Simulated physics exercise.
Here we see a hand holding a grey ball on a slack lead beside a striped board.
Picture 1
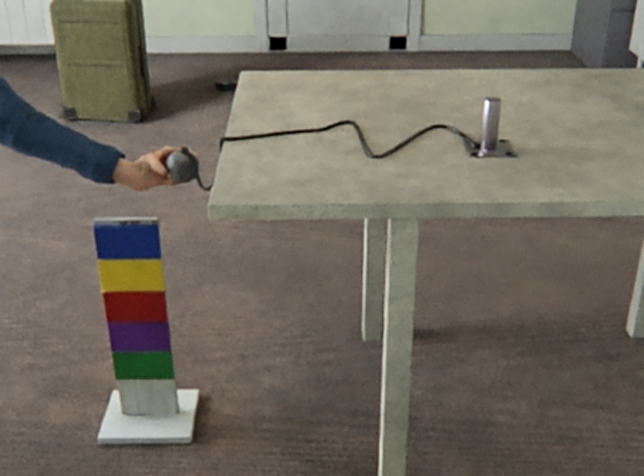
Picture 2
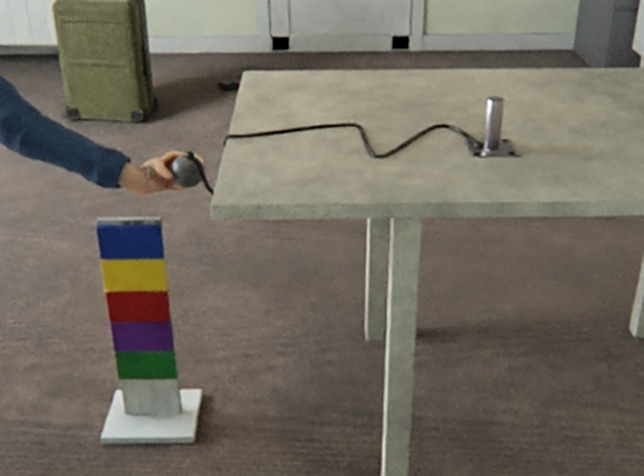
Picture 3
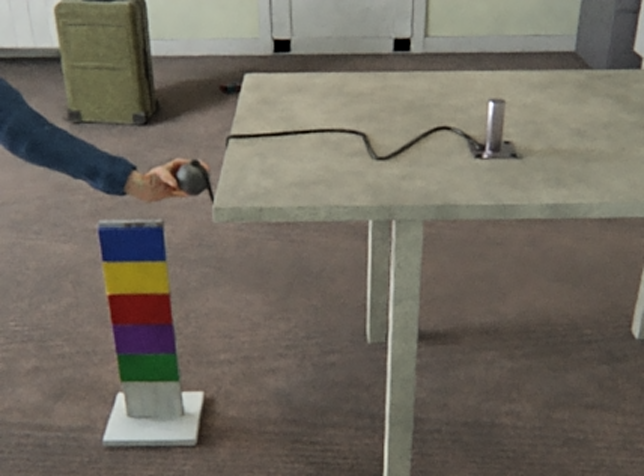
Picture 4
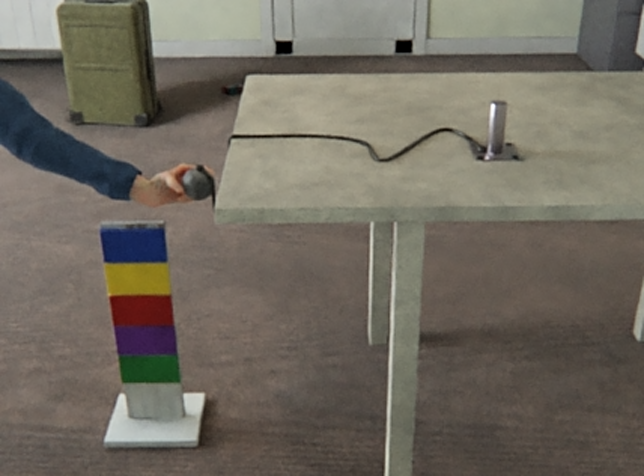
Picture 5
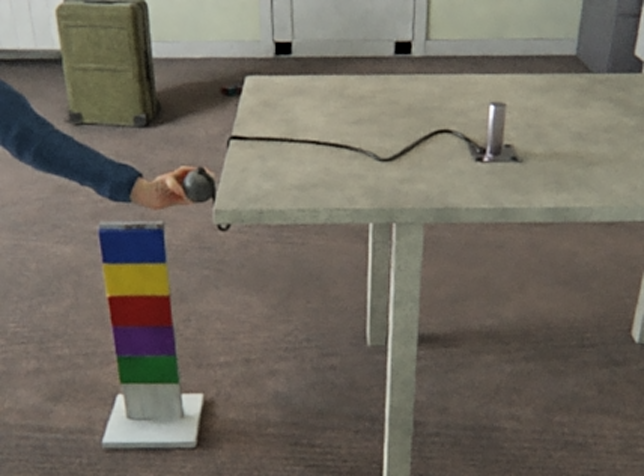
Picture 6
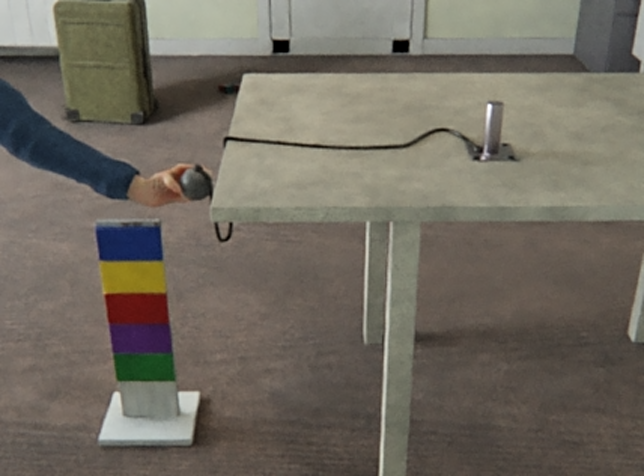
A hand in a blue sleeve, reaching in from the left, holds a grey ball beside a pale table in a carpeted room, seen from slightly above. A black lead runs from the ball to a metal post on the tabletop, above a board striped blue, yellow, red, purple and green. The hand shifts slightly right and down, the lead's bends flatten and a small loop droops below the table edge.
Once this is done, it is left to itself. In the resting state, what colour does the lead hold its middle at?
Its middle is held at green.
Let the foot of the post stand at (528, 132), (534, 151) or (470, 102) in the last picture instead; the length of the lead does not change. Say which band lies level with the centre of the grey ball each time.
Purple; purple; green.
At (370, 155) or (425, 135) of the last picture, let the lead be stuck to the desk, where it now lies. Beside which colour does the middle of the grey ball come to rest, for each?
Results, in sequence: Red / purple.
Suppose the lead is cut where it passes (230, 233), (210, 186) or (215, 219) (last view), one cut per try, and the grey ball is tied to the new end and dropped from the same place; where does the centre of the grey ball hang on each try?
Taking the tries in order gives (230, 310), (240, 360) and (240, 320).
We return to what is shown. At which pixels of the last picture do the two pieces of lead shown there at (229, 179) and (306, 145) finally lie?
I'd say about (231, 231) for one and about (249, 139) for the other.
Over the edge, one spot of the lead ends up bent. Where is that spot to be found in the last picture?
Close to (282, 143).
A little later, ball near (261, 366); level with purple.
Next, ball near (231, 369); level with green.
When it is over, ball near (244, 377); level with green. Its middle rests at the green band.
